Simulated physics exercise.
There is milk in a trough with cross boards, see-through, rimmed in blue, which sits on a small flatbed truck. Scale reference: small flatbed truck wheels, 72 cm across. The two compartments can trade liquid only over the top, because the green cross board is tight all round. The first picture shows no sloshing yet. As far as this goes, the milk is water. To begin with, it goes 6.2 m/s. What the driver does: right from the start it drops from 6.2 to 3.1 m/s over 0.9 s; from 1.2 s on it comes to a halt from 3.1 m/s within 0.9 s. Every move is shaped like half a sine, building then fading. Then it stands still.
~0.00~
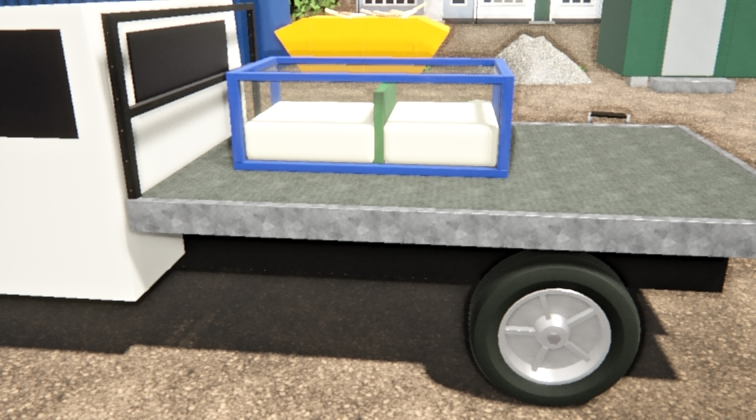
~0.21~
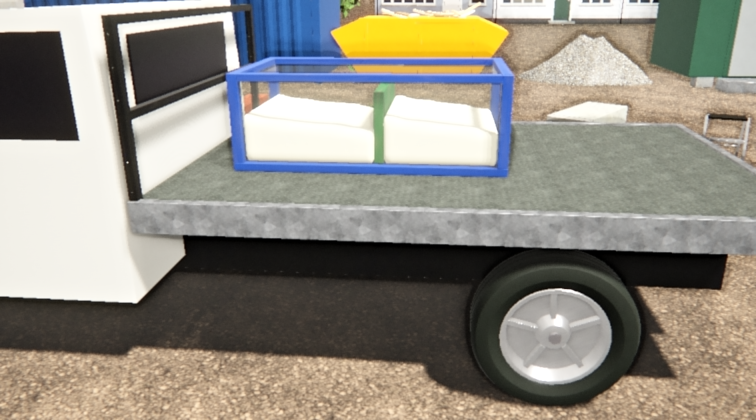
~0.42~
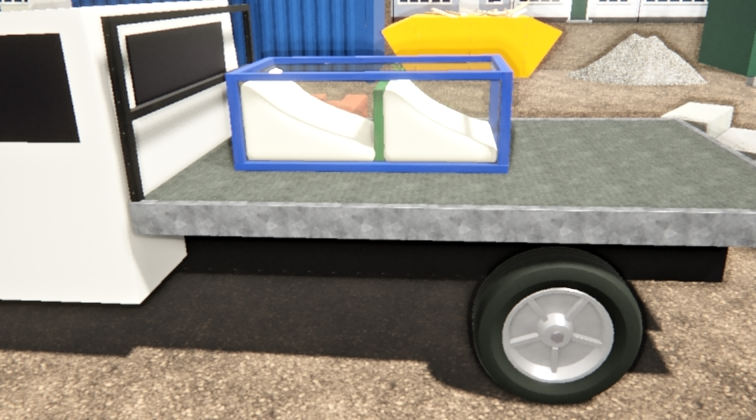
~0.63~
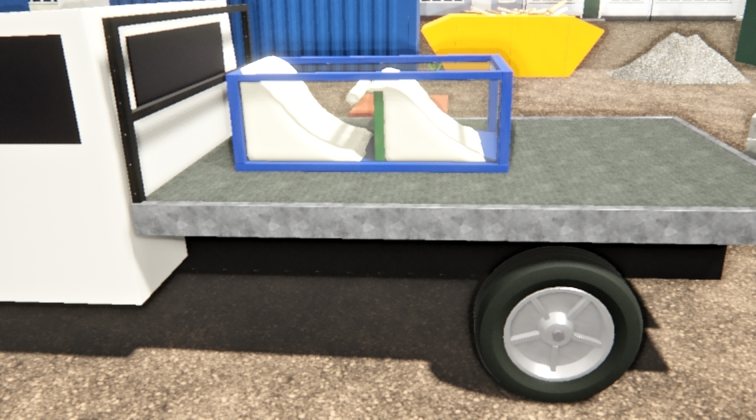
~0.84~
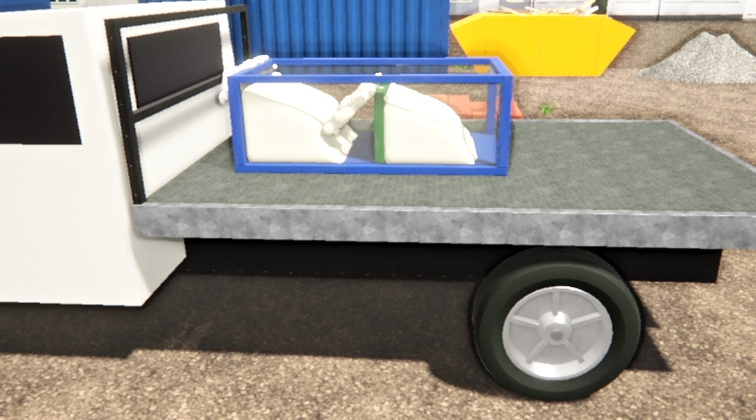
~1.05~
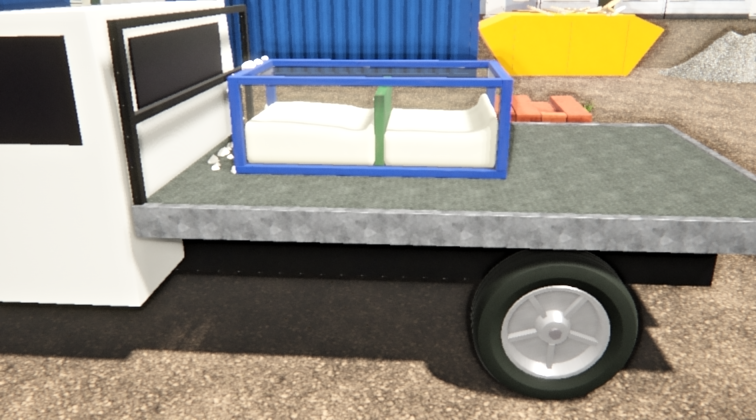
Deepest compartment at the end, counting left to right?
The first one.
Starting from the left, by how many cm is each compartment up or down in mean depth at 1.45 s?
In cm: 0, 1 down.
After 1.45 s the compartments hold 20, 19 cm, left to right; the loss stands at 1 per cent, over the front.
After 2.05 s the compartments hold 20, 15 cm, left to right; the loss stands at 1 per cent, over the front.
After 2.65 s the compartments hold 19, 15 cm, left to right; the loss stands at 9 per cent, over the front.
After 5.09 s the compartments hold 19, 15 cm, left to right; the loss stands at 9 per cent, over the front.
